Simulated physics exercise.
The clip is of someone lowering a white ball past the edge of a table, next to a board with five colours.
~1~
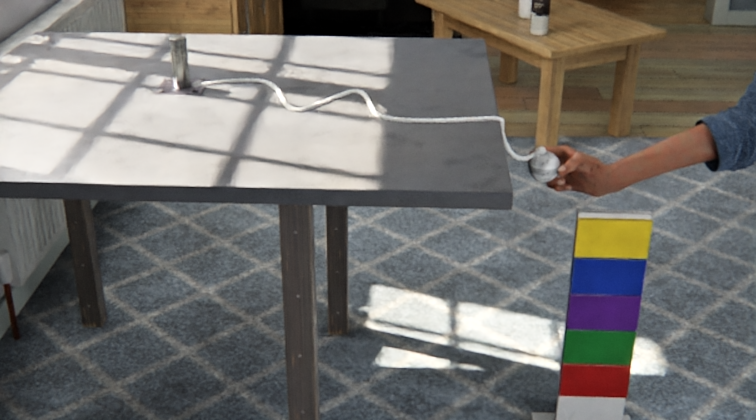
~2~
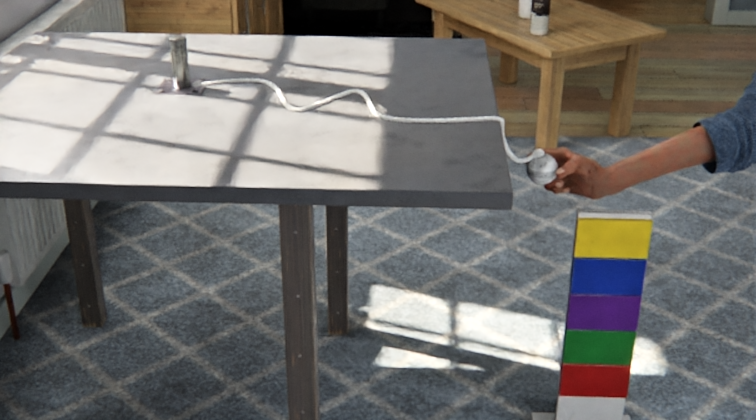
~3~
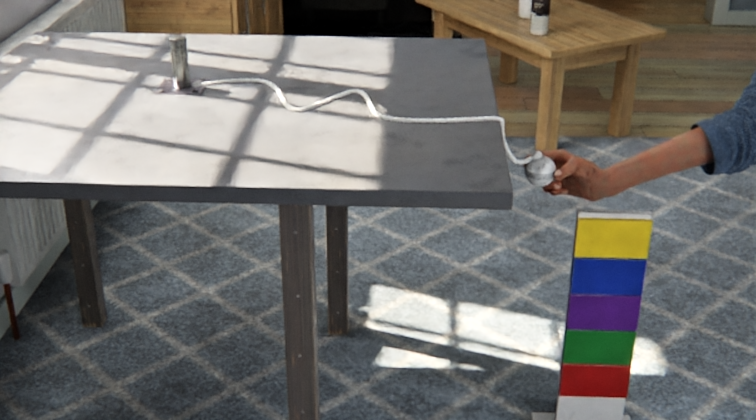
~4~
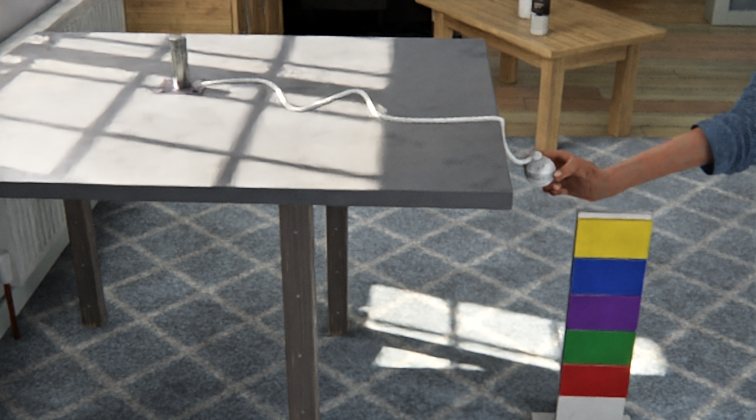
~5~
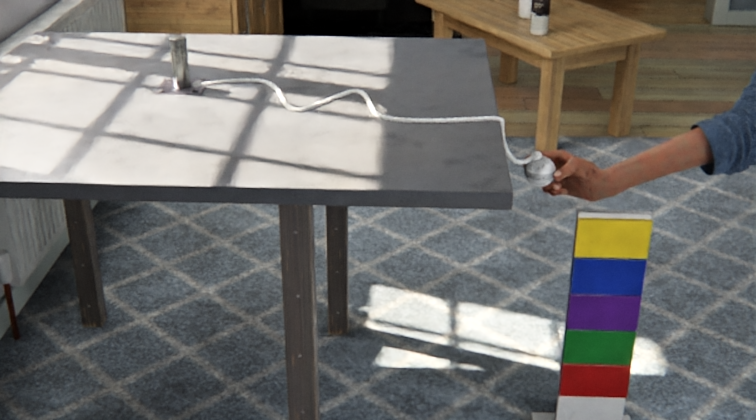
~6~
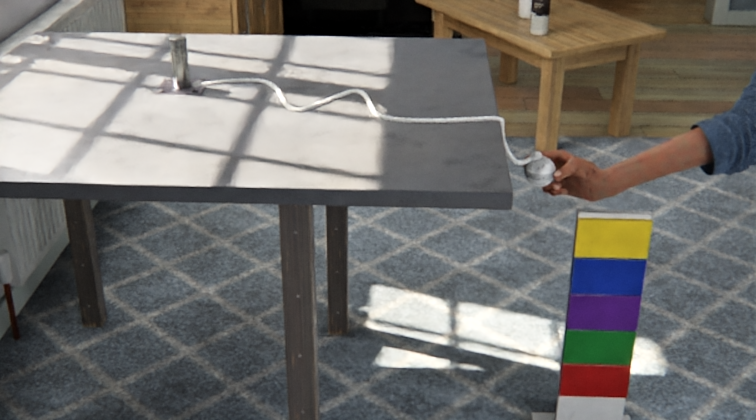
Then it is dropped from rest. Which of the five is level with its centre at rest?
The cord holds its middle at purple.
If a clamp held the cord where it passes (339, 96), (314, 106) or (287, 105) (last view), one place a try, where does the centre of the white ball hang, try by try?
About (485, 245), (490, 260) and (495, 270).
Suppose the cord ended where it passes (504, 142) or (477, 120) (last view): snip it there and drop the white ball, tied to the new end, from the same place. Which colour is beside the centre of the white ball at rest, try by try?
Taking them in turn: Blue; yellow.
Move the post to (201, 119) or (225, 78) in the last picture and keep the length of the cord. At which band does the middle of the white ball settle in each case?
Try by try: Green; green.
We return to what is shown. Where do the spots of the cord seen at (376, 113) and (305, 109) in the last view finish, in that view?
At (498, 116), then (362, 99).
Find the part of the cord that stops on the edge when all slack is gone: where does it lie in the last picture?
The one at (376, 113).
A little later, ball near (492, 294); level with purple.
Next, ball near (491, 298); level with purple.
When it is over, ball near (491, 303); level with purple. At purple.
